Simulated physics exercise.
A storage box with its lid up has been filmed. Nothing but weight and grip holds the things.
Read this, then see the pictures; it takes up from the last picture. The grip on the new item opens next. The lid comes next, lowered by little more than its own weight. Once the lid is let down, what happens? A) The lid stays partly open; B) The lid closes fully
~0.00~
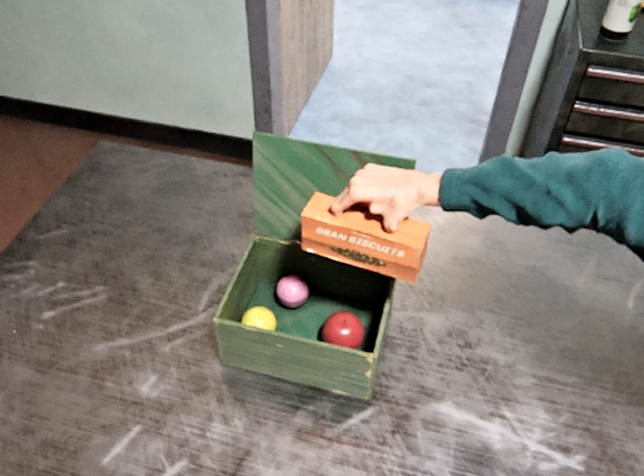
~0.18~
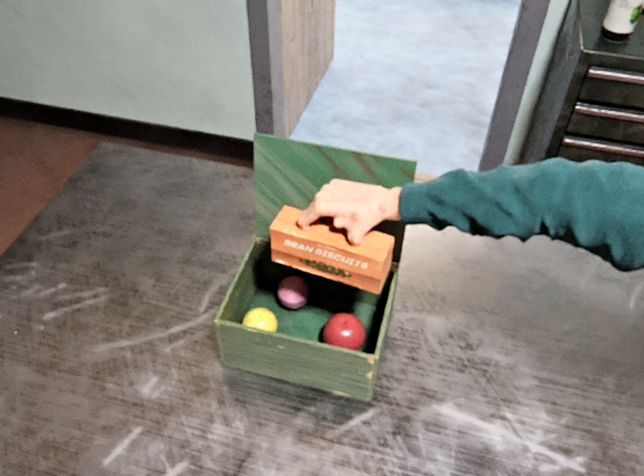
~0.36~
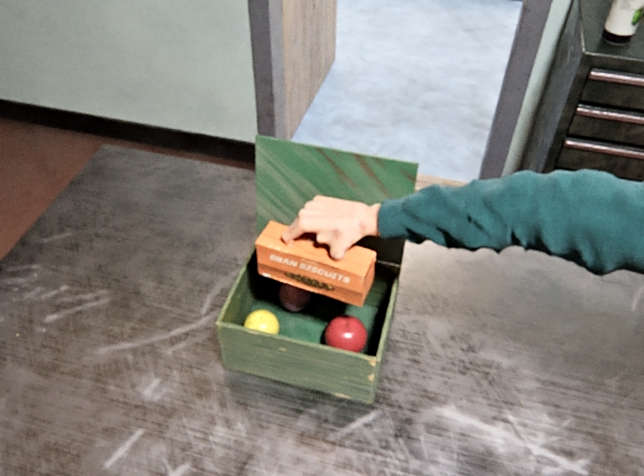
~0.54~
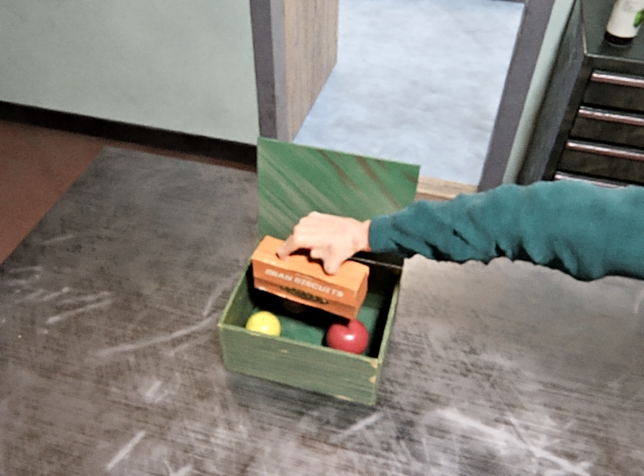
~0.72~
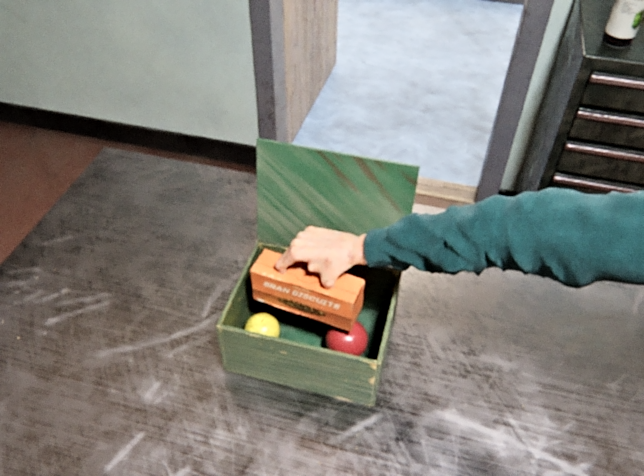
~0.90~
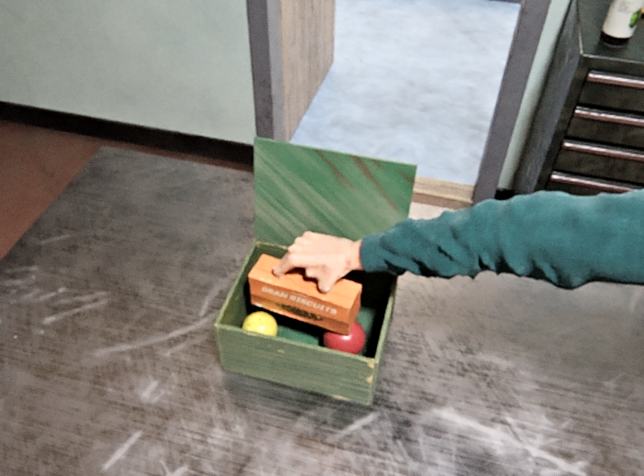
B.
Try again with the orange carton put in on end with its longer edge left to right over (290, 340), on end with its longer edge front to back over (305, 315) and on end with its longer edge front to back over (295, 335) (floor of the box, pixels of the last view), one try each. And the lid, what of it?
First, it sits on the rim; second, it closes; third, it stays ajar.
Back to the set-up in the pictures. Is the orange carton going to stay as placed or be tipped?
Result: The orange carton leans over.
After 1.40 s, orange carton turned 50° from how it was put near (297, 305); red apple shifted a little; yellow apple shifted a little.
After 2.30 s, lid 72° above the rim; orange carton turned 44° from how it was put near (296, 308); red apple shifted a little; yellow apple shifted a little.
After 2.90 s, lid 27° above the rim; orange carton turned 44° from how it was put near (296, 308); red apple shifted a little; yellow apple shifted a little.
In the end (3.7 s), lid shut; toppled in the box, orange carton; moved from the start, red apple; the other 2 unmoved. At the end, from the last picture's camera, orange carton near (296, 308).
